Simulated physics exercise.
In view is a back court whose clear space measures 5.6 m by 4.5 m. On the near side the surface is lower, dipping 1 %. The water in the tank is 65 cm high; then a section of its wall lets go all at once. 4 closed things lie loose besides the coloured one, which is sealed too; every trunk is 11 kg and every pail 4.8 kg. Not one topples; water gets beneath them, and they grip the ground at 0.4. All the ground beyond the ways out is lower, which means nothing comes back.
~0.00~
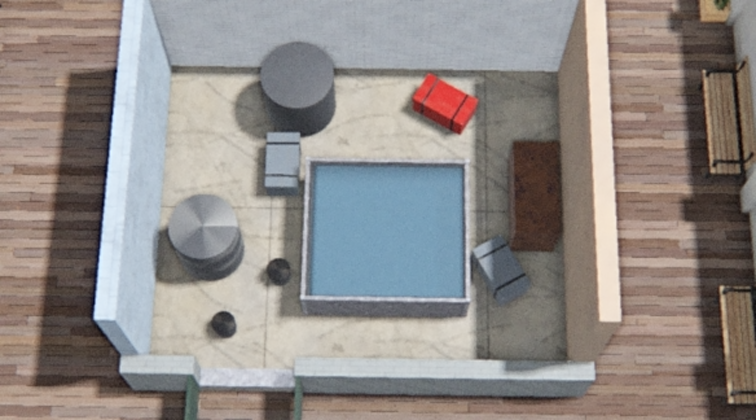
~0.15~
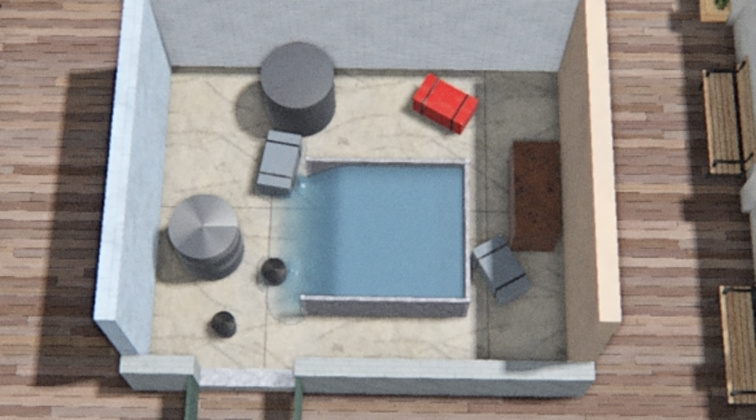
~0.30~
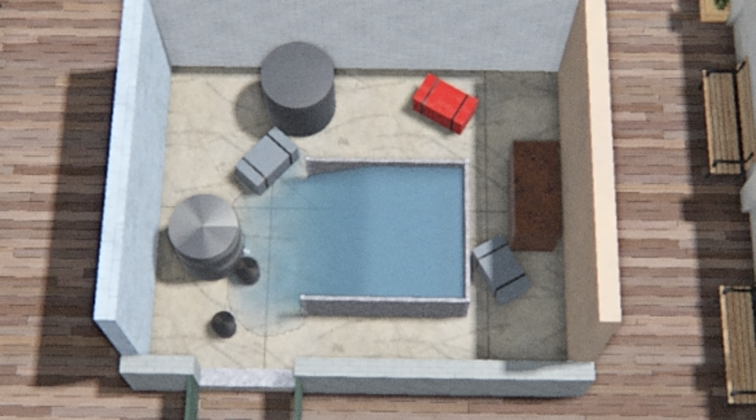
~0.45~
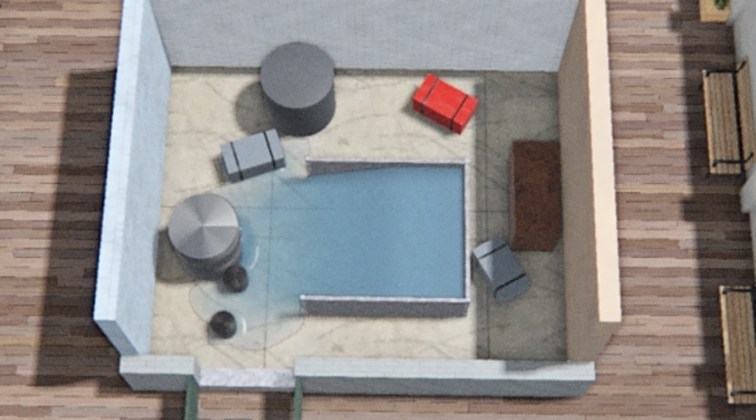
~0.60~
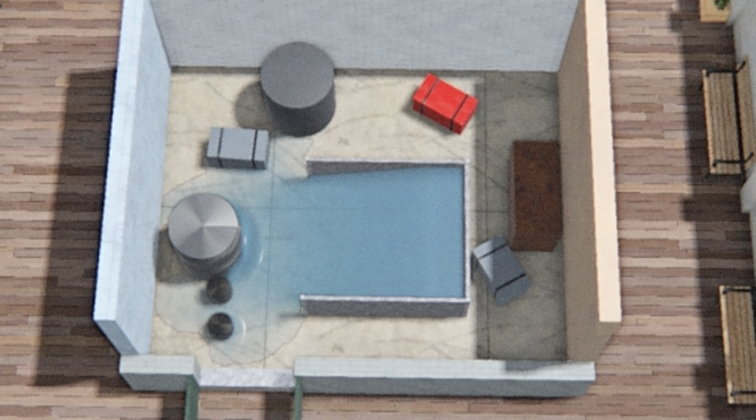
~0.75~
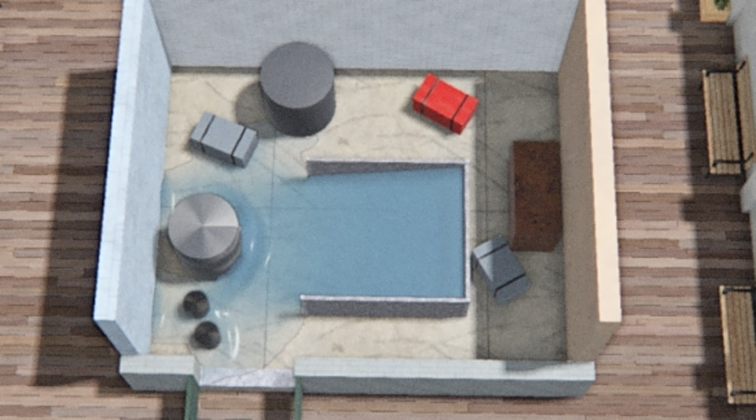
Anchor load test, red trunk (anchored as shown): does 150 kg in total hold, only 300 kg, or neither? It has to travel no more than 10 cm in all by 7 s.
Watching this, I'd bet even the lighter version stays within bounds.
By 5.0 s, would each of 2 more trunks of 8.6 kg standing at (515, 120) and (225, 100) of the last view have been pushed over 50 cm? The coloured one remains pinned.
In that order: Not as far, then farther.
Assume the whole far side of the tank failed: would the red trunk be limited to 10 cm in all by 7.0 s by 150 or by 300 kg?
Result: Heavier option only.
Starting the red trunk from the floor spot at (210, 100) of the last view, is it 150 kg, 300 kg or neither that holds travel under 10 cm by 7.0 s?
Just the heavier one.
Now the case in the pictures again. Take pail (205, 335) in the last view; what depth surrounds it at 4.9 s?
Roughly 7 cm.
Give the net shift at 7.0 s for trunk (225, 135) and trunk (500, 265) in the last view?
120 cm and 30 cm.
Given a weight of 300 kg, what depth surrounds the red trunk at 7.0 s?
Close to 5 cm deep.
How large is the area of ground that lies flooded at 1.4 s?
At that time the wet patch spans about 11.5 m2.
After 1.4 s the red trunk would be 0 cm from its start with 150 kg and 0 cm from its start with 300 kg; 0 cm of water round it then.
After 3.1 s the red trunk would be 0 cm from its start with 150 kg and 0 cm from its start with 300 kg; 1 cm of water round it then.
After 4.9 s the red trunk would be 0 cm from its start with 150 kg and 0 cm from its start with 300 kg; 6 cm of water round it then.
After 7.0 s the red trunk would be 0 cm from its start with 150 kg and 0 cm from its start with 300 kg; 5 cm of water round it then.
